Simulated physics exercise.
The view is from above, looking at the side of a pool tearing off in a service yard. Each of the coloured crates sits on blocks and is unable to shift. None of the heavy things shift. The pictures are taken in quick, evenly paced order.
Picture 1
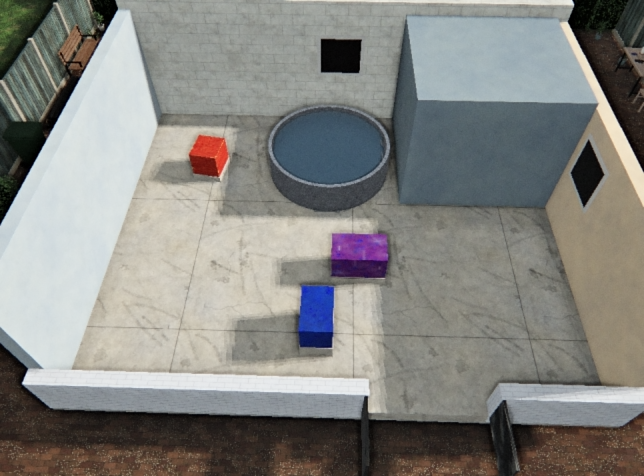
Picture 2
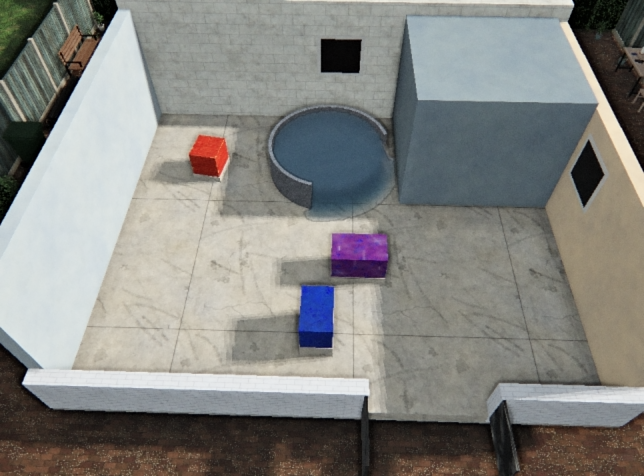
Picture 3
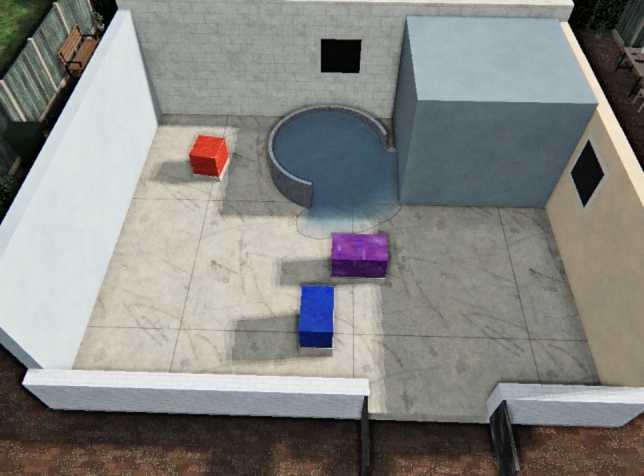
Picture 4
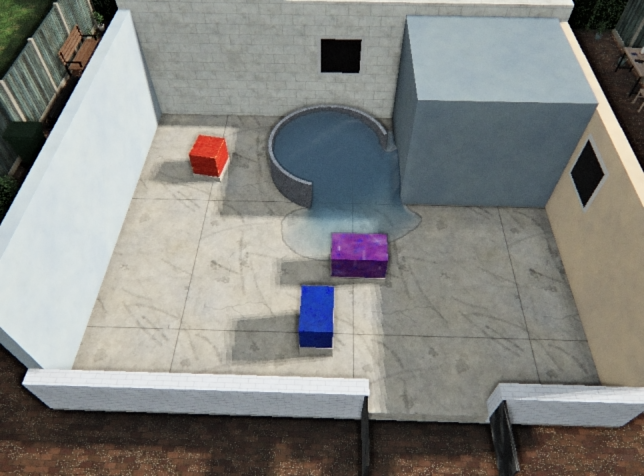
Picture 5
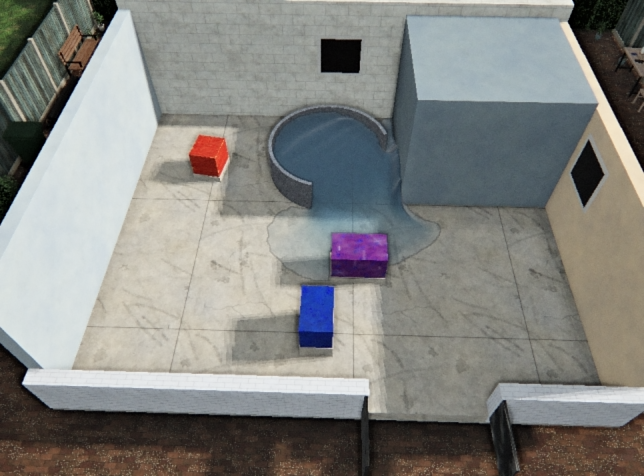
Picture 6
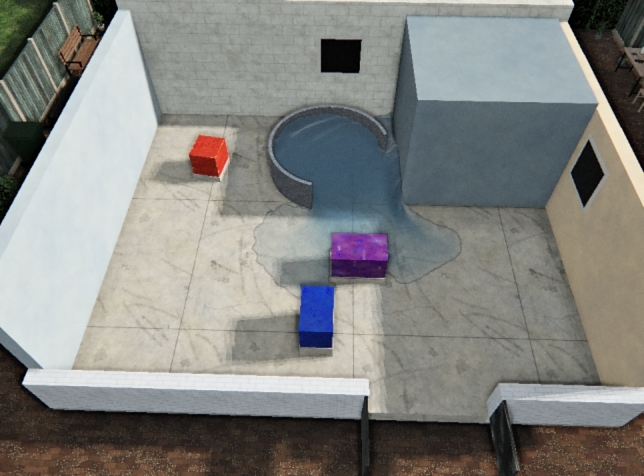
Water pours from the round pool's open side and spreads across paving around the purple crate.
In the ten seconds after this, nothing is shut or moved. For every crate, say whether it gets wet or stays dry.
Blue crate: Dry; red crate: Dry; purple crate: Wet.
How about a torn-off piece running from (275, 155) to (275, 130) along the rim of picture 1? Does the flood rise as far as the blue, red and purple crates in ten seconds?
Going crate by crate, the blue one stays out of reach, then the red one is caught, then the purple one stays out of reach.
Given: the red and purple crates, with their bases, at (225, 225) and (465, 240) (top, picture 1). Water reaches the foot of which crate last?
That's the red-painted one.
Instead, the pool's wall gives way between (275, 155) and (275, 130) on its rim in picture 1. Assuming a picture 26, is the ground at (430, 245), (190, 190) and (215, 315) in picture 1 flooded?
One by one, they turn out not soaked, drenched and drenched.
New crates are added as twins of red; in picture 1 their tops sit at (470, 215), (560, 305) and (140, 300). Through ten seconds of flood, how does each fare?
In the listed order, the first crate gets reached, the second gets reached, while the third remains untouched.
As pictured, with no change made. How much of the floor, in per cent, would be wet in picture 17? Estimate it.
Share estimate: About 50 per cent.
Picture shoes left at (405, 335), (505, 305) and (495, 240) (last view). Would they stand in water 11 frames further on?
Going through them one by one, the first is waterlogged, the second waterlogged and the third waterlogged.
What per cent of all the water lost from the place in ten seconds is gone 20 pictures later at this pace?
Log: Around 25 %, estimated.
A moment on, water covers 30 % of the floor; the blue crate water round its plinth, the red crate not reached, the purple crate water round its plinth.
Next, water covers 50 % of the floor; the blue crate water round its plinth, the red crate not reached, the purple crate water round its plinth.
Then, water covers 80 % of the floor; the blue crate water round its plinth, the red crate water round its plinth, the purple crate water round its plinth.
Later, water covers 90 % of the floor; the blue crate water round its plinth, the red crate water round its plinth, the purple crate water round its plinth.
In the end, water covers 100 % of the floor; the blue crate stayed above the water, the red crate stayed above the water, the purple crate was topped.
